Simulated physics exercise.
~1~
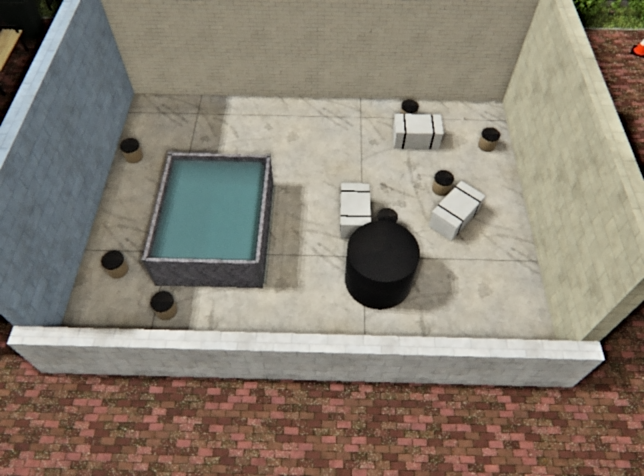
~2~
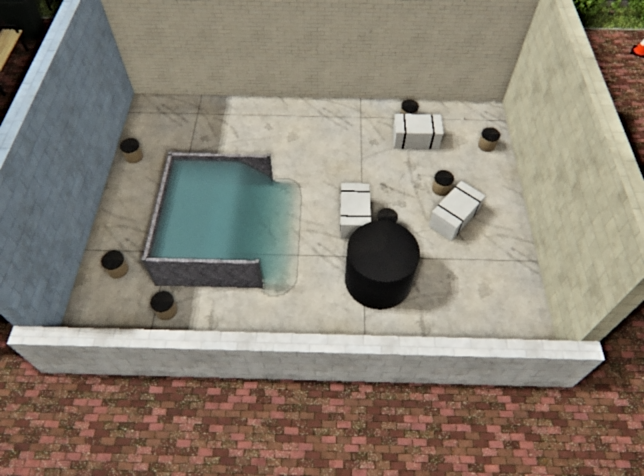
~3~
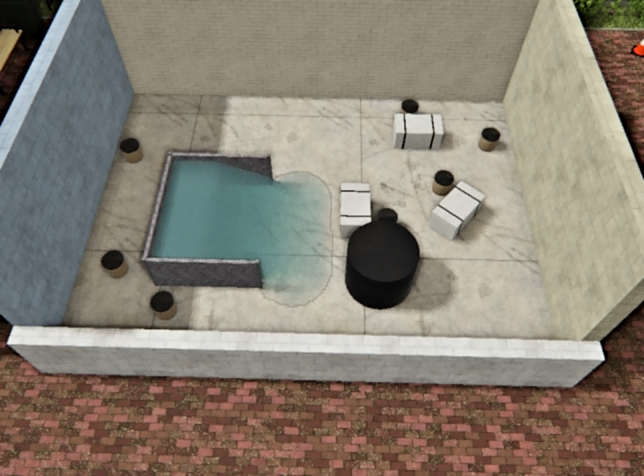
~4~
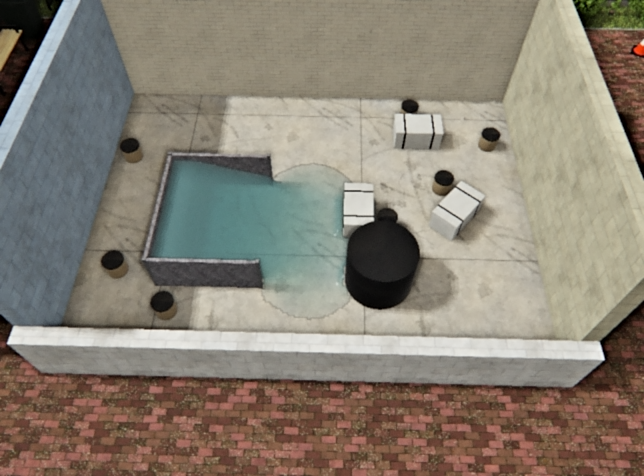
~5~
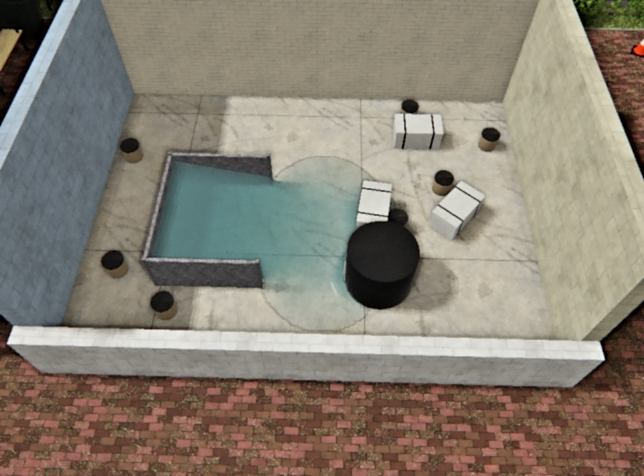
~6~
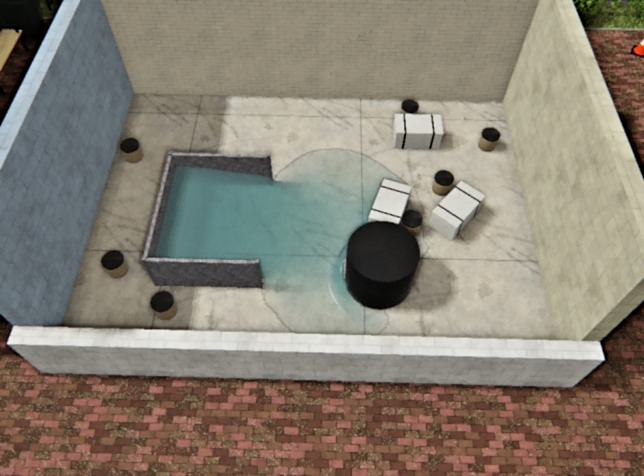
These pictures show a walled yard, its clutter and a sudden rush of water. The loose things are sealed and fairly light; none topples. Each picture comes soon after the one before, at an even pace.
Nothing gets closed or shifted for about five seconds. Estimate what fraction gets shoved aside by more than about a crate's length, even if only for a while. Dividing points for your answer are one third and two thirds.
Answer: A share of two thirds or more.
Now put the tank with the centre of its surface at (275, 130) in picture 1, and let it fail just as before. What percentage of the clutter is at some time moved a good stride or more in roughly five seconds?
Near 70 in a hundred.
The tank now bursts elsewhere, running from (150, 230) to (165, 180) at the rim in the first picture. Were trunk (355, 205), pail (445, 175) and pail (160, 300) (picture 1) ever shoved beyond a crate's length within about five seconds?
Taking them one at a time, the first not displaced that far, the second not displaced that far and the third gets shoved clear.
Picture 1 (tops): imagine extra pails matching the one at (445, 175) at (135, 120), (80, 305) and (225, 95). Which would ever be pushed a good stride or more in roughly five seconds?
Here's how it goes: Never gets far, never gets far, and lastly never gets far.
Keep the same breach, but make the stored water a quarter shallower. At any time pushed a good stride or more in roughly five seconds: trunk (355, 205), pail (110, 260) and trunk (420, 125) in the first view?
Item by item: Cleared the mark, then missed the mark, then cleared the mark.
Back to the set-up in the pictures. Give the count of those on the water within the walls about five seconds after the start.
Result - 7.
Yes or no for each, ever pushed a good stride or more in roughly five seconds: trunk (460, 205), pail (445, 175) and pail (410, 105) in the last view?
Successively: Moved a long way, moved a long way, moved a long way.
A moment on, 2 of 10 are well off their spots; 1 afloat.
Next, 5 of 10 are well off their spots; 6 afloat.
Later, 6 of 10 are well off their spots; 7 afloat.
In the end, 7 of 10 are well off their spots, and 8 have been at some point; 7 afloat.
